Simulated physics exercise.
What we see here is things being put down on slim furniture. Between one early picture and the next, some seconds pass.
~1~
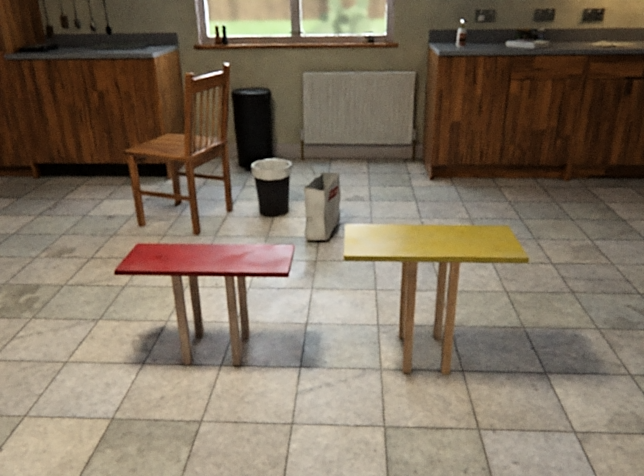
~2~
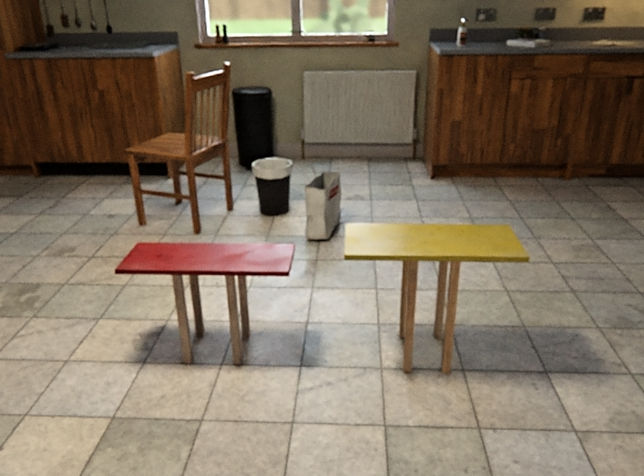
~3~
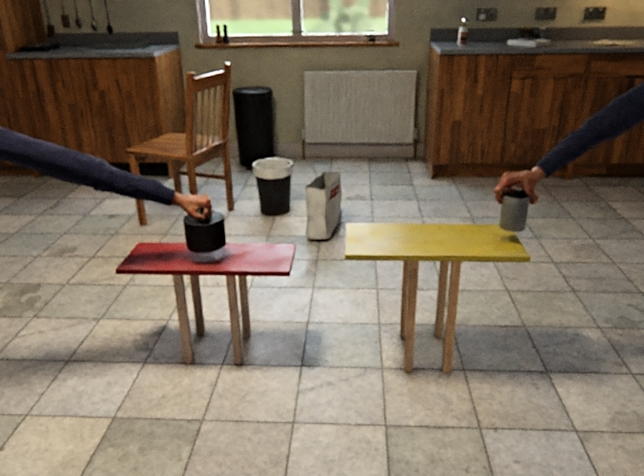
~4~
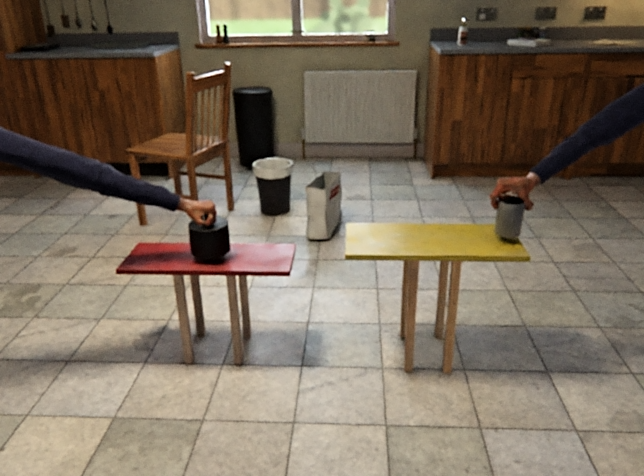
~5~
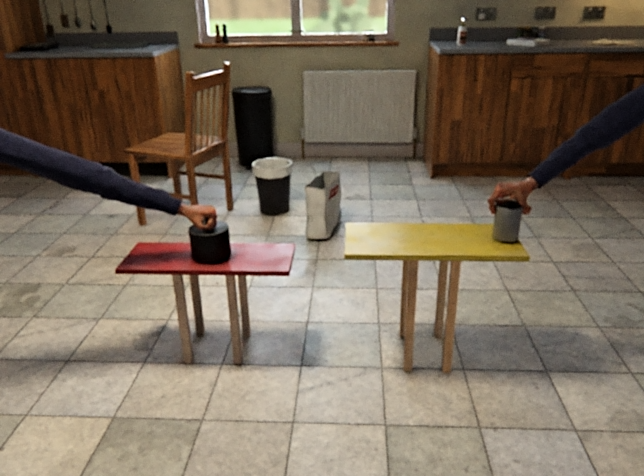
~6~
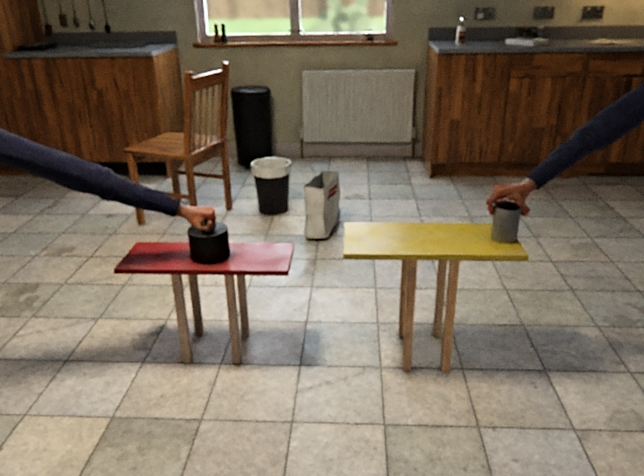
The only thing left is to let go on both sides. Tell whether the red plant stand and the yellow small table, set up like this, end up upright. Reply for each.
The red plant stand stays upright, the yellow small table stays upright.
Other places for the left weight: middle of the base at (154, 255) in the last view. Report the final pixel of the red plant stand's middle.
It comes to a stop at (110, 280).
Then, 0.62 s after the last picture, red plant stand at rest near (208, 258); yellow small table at rest near (430, 241).
At rest, the red plant stand stays flat on its feet, near (208, 258); the yellow small table stays flat on its feet, near (430, 241).
